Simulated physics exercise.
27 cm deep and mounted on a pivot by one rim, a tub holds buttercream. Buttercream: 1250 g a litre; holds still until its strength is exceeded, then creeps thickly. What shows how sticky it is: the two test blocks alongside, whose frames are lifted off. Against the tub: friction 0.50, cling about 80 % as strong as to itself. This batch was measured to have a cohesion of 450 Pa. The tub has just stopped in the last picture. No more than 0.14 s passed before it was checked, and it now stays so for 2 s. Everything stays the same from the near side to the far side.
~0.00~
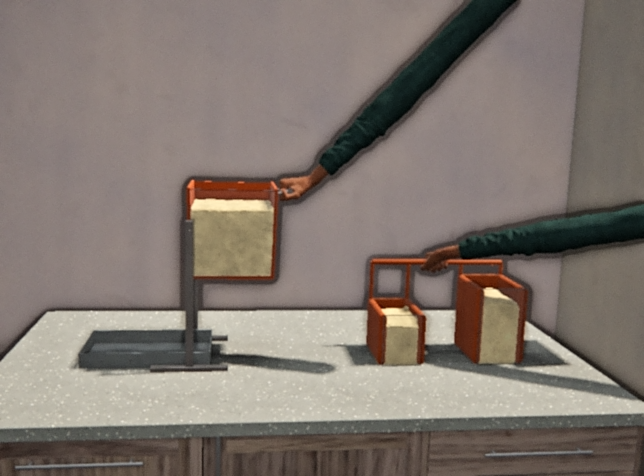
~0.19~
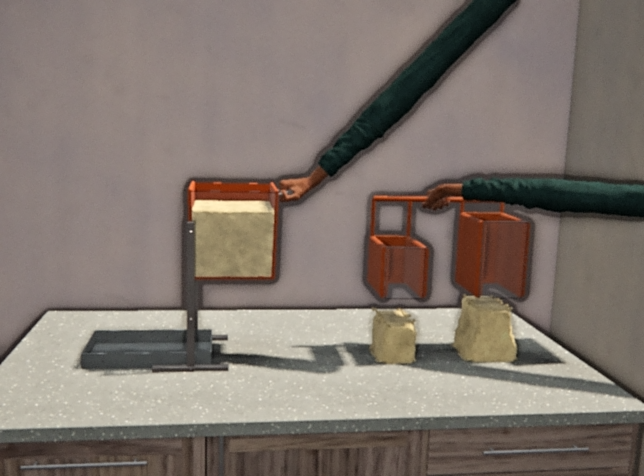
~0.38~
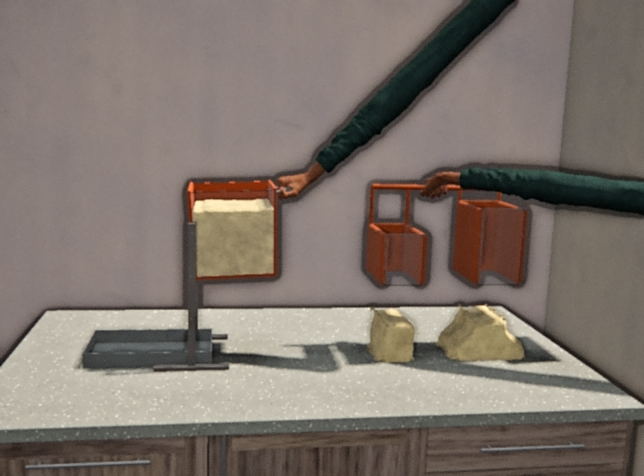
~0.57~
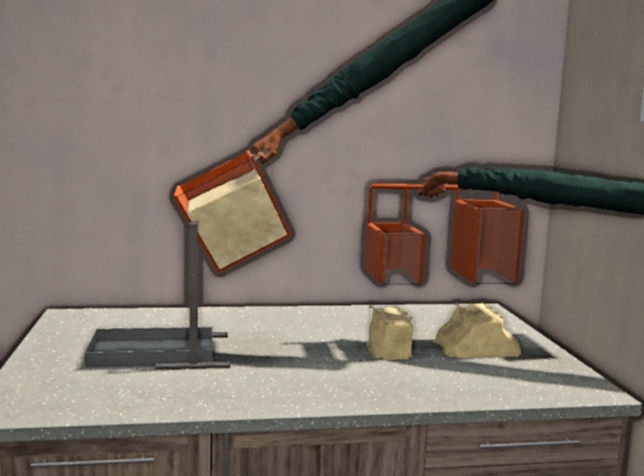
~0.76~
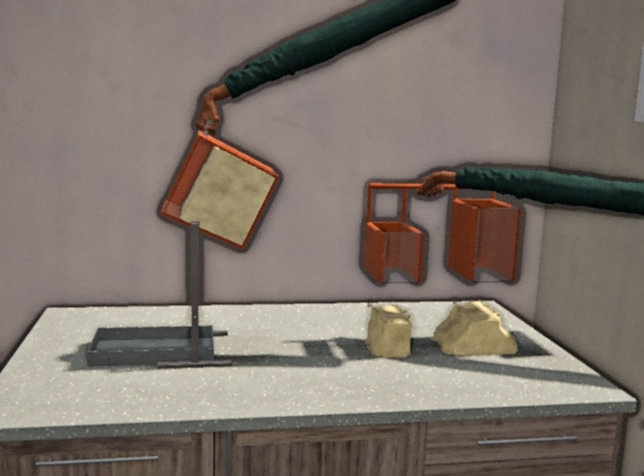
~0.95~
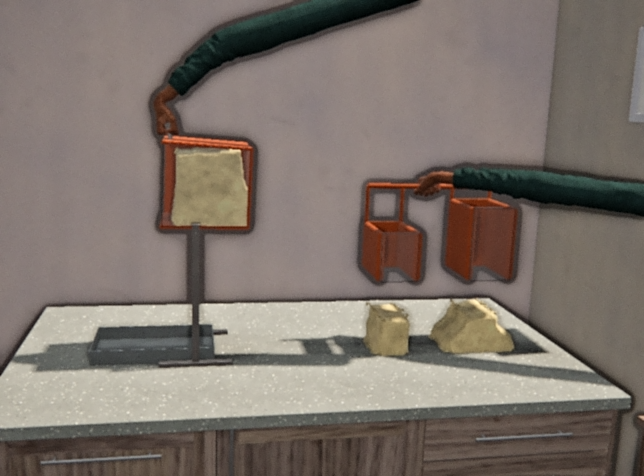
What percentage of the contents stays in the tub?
Near 54 %.
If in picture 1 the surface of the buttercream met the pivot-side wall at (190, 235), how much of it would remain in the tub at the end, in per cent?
About 90 per cent.
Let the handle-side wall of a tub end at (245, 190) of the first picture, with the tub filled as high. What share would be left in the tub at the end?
Around 100 percent would still be in the tub at the end.
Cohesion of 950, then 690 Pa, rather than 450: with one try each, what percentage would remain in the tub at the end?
Result: 100 % for the first case, 80 % for the second.
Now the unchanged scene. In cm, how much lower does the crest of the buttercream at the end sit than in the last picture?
Roughly 12 cm.
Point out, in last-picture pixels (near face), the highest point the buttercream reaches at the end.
Somewhere near (229, 189) in the last view.
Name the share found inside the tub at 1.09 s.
Near 90 %.
After 1.09 s, the tub is at 88 degrees and holds 92 %.
After 1.26 s, the tub is at 88 degrees and holds 66 %.
After 1.43 s, the tub is at 88 degrees and holds 55 %.
After 1.60 s, the tub is at 88 degrees and holds 54 %.
After 2.95 s, the tub is at 88 degrees and holds 54 %.
